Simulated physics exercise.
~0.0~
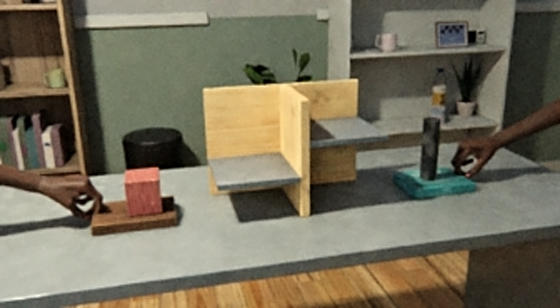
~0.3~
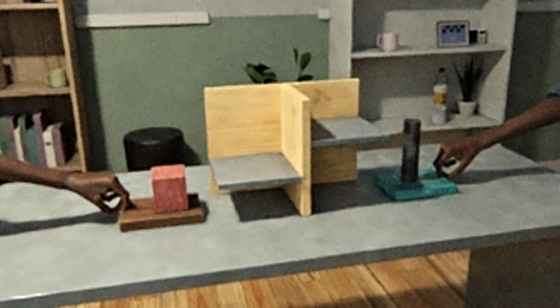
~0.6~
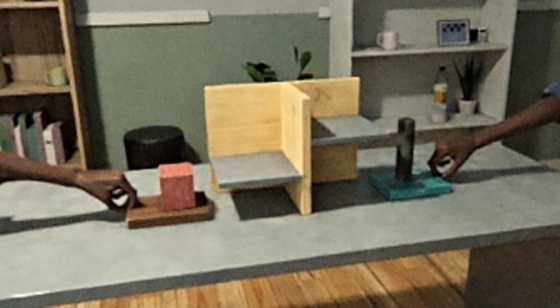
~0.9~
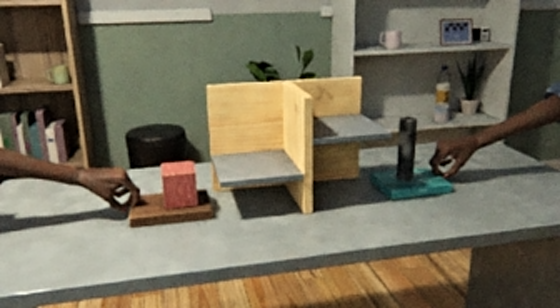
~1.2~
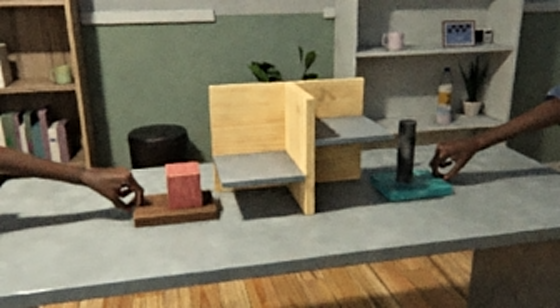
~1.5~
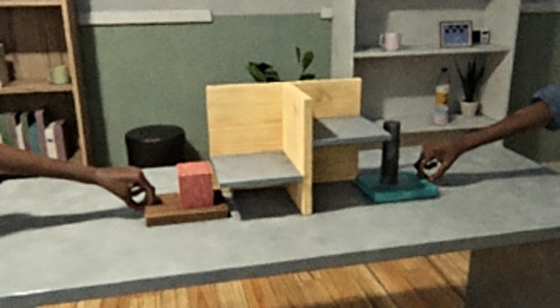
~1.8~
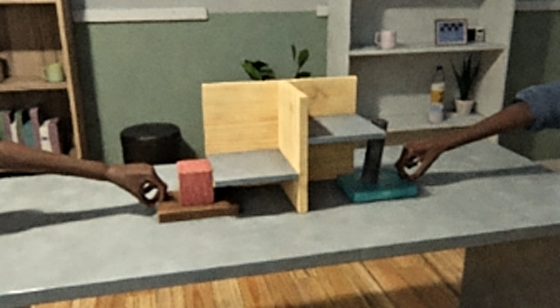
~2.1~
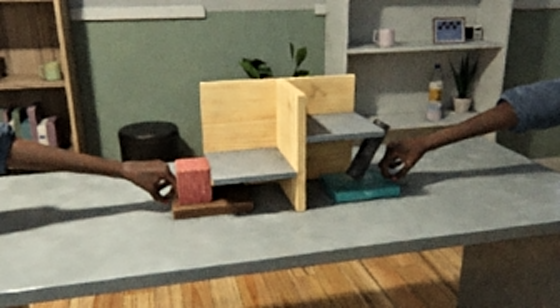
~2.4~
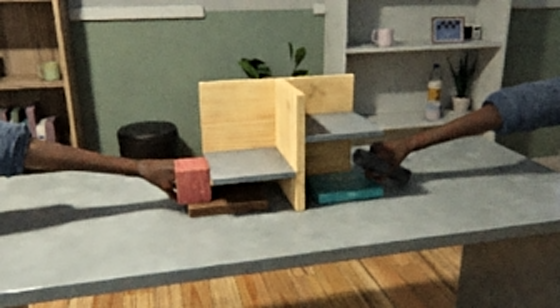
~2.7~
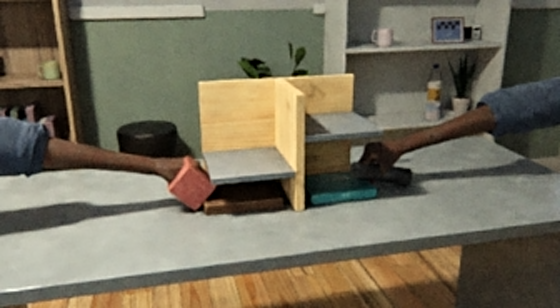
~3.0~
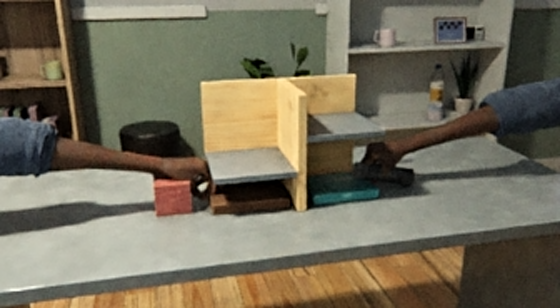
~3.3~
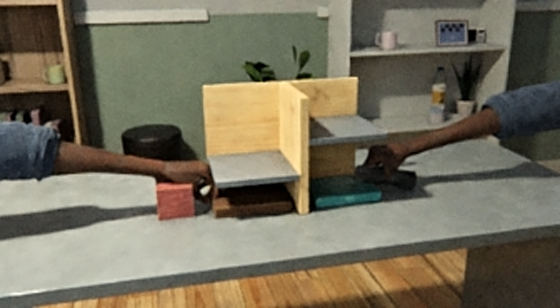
On a grey table, two hands push boards under shelves, knocking a candle and block off.
